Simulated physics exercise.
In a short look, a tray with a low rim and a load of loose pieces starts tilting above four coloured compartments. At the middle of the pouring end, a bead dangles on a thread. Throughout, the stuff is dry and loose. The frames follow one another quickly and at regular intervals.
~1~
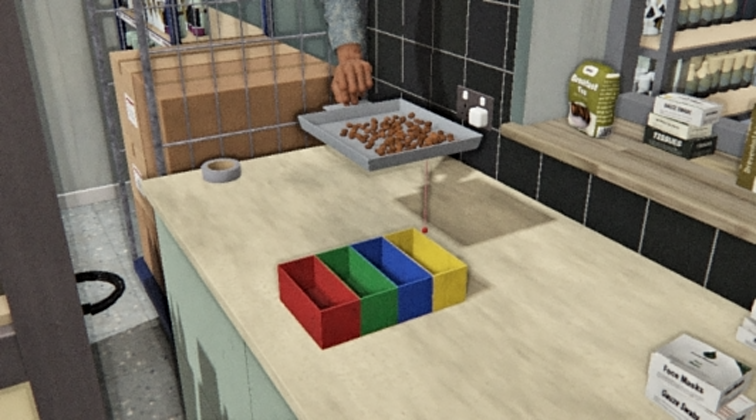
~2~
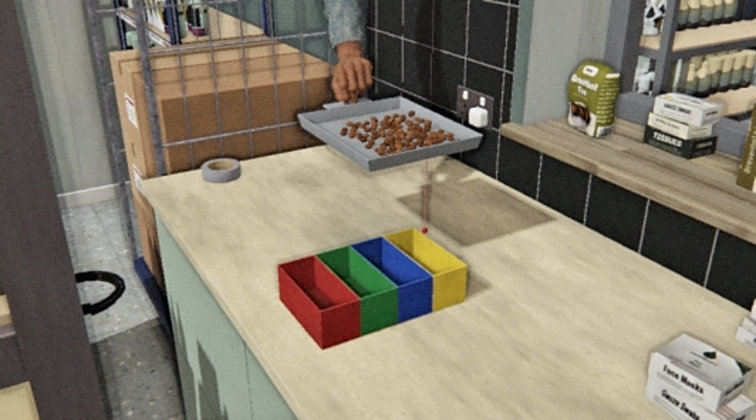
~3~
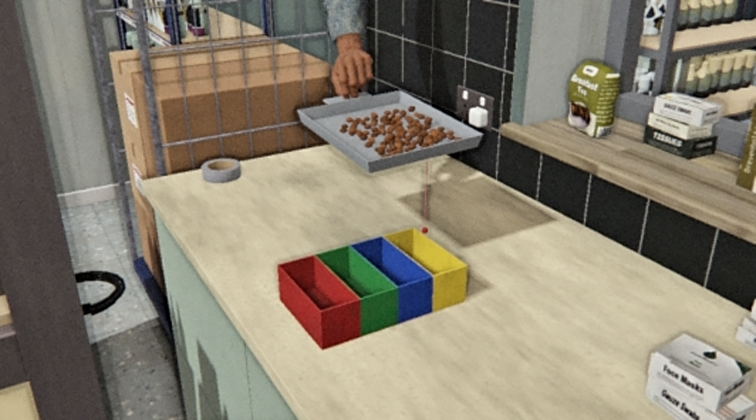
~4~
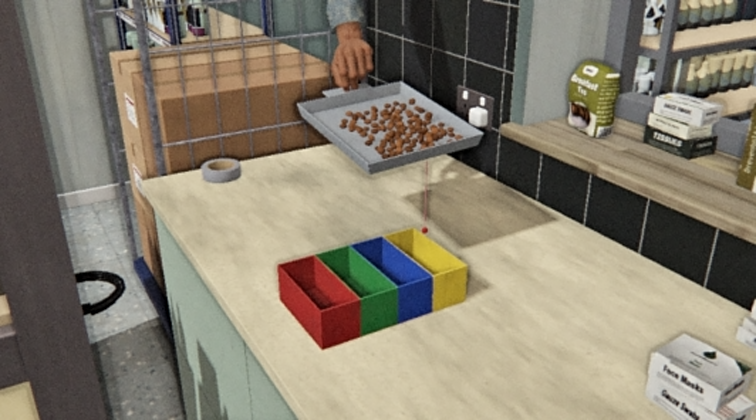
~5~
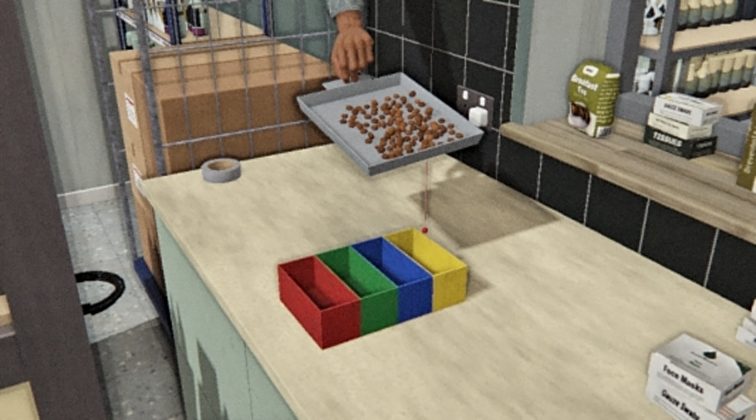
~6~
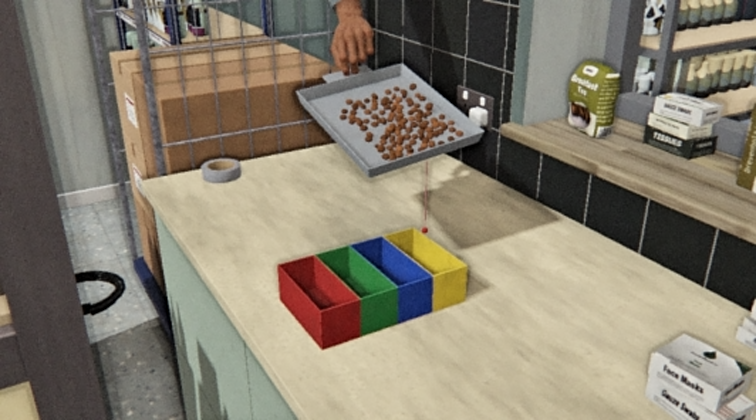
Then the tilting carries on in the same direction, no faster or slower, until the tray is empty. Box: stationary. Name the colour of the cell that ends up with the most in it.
Blue.
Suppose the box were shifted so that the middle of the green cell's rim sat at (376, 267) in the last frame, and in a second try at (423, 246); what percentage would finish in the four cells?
100 and 80 in a hundred, in turn.
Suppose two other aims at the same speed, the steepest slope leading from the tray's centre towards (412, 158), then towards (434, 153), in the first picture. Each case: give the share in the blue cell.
The first try gives close to 30 percent; the next gives 0 percent.
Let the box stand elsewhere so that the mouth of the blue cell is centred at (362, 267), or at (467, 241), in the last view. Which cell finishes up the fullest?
So the first one goes to that yellow cell and the second to the red cell.
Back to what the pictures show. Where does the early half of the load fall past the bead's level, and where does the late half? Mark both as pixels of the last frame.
The first part passes (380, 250); everything after passes (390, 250).
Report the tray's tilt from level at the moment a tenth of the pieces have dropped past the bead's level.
A tilt of roughly 85°.
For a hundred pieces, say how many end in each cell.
Approximate shares in per cent - red cell 0, green cell 10, blue cell 70, yellow cell 20.
Shortly afterwards, tray tipped steeply; the whole lot on the tray.
Next, tray tipped past a quarter turn; near a quarter on the tray; near a third in the blue cell; a little in the green cell; a little in the yellow cell; near a quarter falling or outside the box.
Some moments later, tray tipped past a quarter turn; near two thirds in the blue cell; near a quarter in the yellow cell; a little in the green cell; only a few falling or outside the box.
In the end, tray tipped past a quarter turn; near two thirds in the blue cell; near a quarter in the yellow cell; a little in the green cell; none at all in the red cell; only a few outside the box.
